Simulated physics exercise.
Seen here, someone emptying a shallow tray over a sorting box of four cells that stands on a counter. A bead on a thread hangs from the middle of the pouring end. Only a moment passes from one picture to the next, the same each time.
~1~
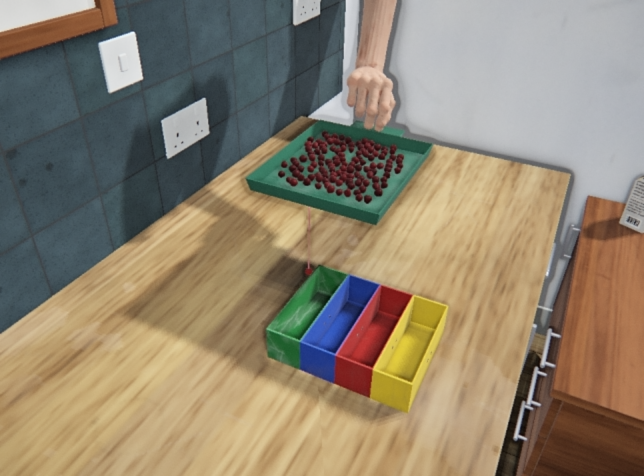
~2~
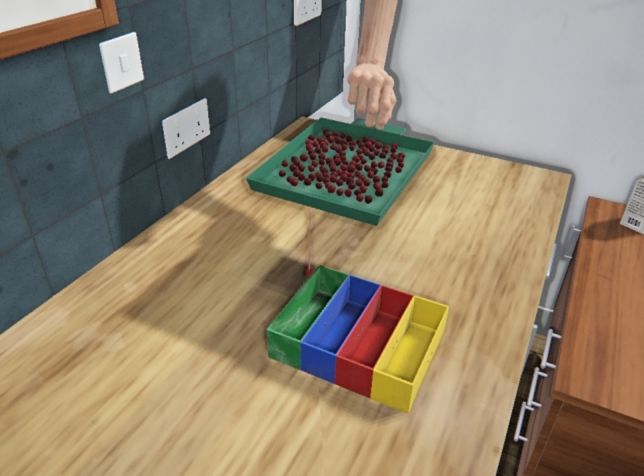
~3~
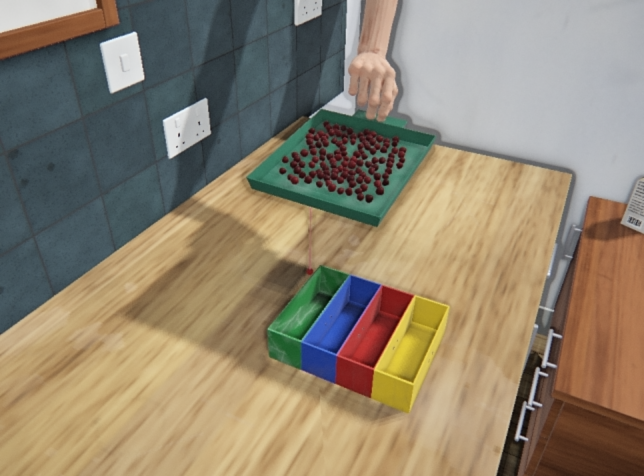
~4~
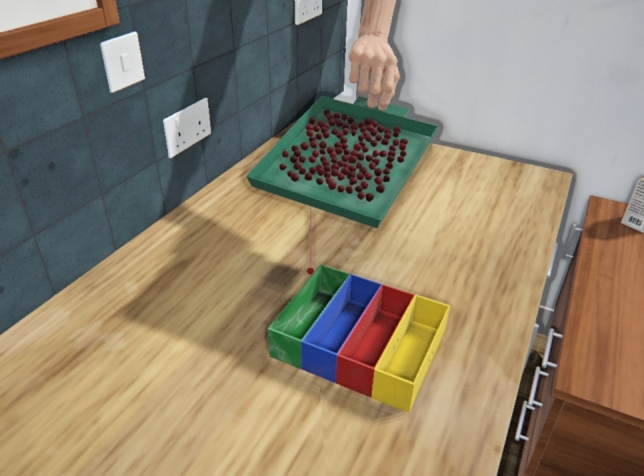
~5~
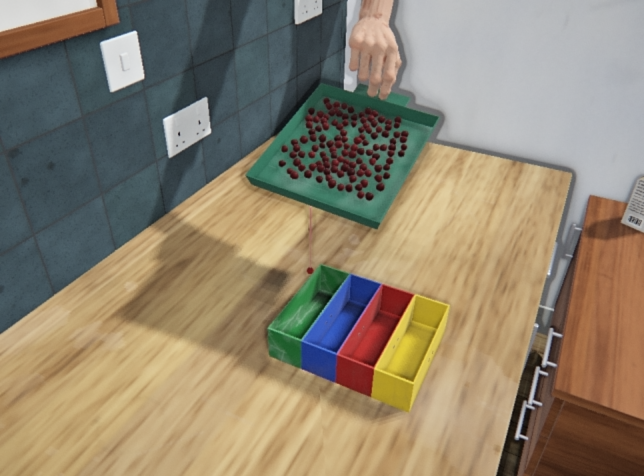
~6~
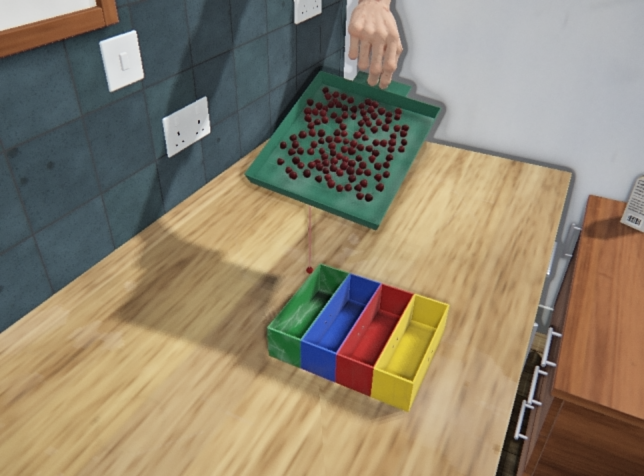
On a wooden counter, a hand gradually raises the far end of a green tray of dark-red cherries.
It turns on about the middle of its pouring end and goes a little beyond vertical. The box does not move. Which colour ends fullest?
The blue cell gets the most.
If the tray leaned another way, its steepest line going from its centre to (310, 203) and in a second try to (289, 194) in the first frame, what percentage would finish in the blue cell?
In turn 20 and 0 in a hundred.
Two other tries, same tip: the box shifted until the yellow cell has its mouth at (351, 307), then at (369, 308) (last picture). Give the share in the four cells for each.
About 90 and 90 per cent.
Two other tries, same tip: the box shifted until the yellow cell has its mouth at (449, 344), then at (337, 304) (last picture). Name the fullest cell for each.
In turn: That green cell; the yellow one.
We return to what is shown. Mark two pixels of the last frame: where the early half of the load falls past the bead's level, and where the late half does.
At about (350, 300), then at (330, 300).
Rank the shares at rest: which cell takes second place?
It is the green one.
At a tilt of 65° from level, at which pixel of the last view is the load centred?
Roughly at (340, 191).
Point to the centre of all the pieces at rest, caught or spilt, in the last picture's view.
Near (331, 340).
Just after the last frame, tray tipped steeply; almost all on the tray; just a few falling or outside the box.
A moment on, tray tipped past a quarter turn; the larger part on the tray; about a tenth in the blue cell; about a tenth in the red cell; just a few in the green cell; just a few in the yellow cell; about a tenth falling or outside the box.
Further on, tray tipped past a quarter turn; roughly half in the blue cell; roughly a quarter in the green cell; about a tenth in the red cell; just a few in the yellow cell; about a tenth falling or outside the box.
When it is over, tray tipped past a quarter turn; roughly half in the blue cell; roughly a quarter in the green cell; about a tenth in the red cell; just a few in the yellow cell; about a tenth outside the box.
